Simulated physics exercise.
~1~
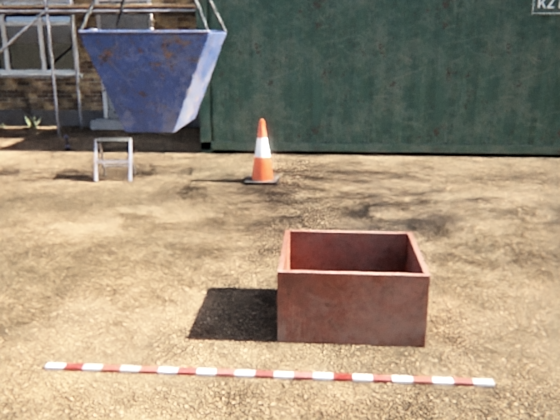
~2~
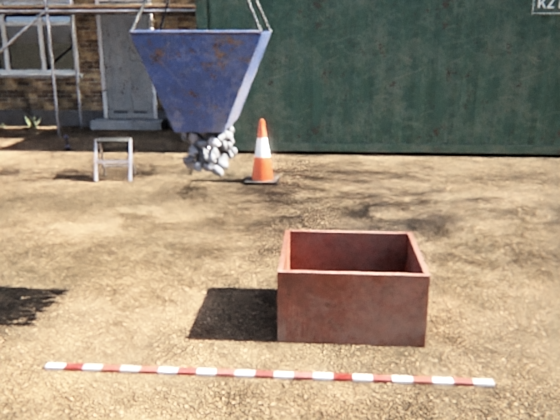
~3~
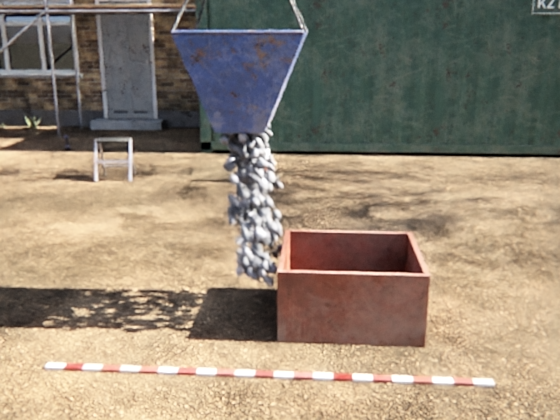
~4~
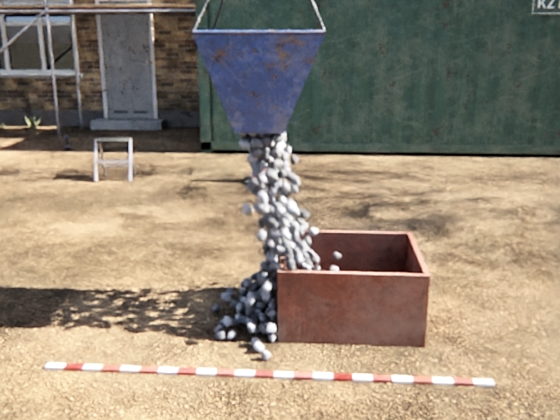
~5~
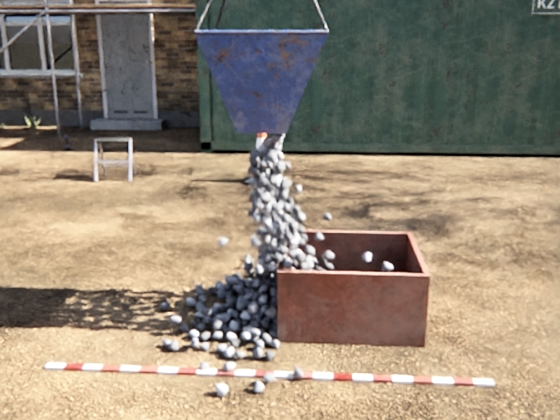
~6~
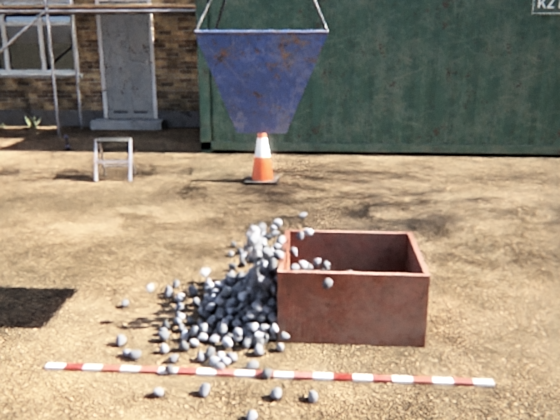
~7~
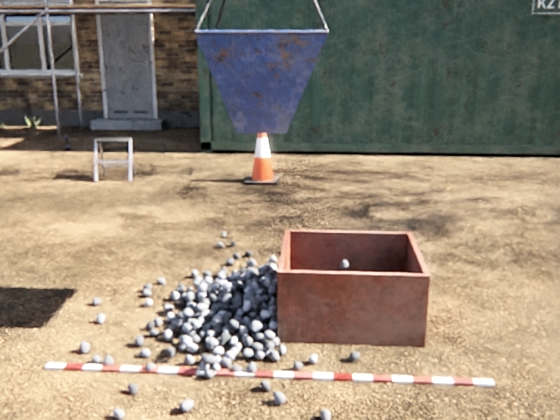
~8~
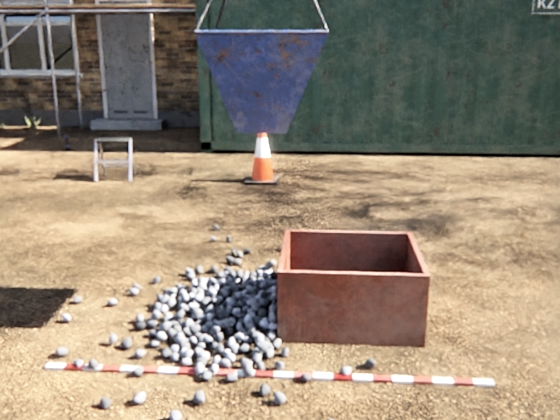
In a sunlit dirt yard, a blue crane skip moves rightwards and releases grey stones from its underside before stopping above the left side of a reddish open bin. Some stones fall inside, but most pile up on the ground left of it, with a few scattered around the striped staff.
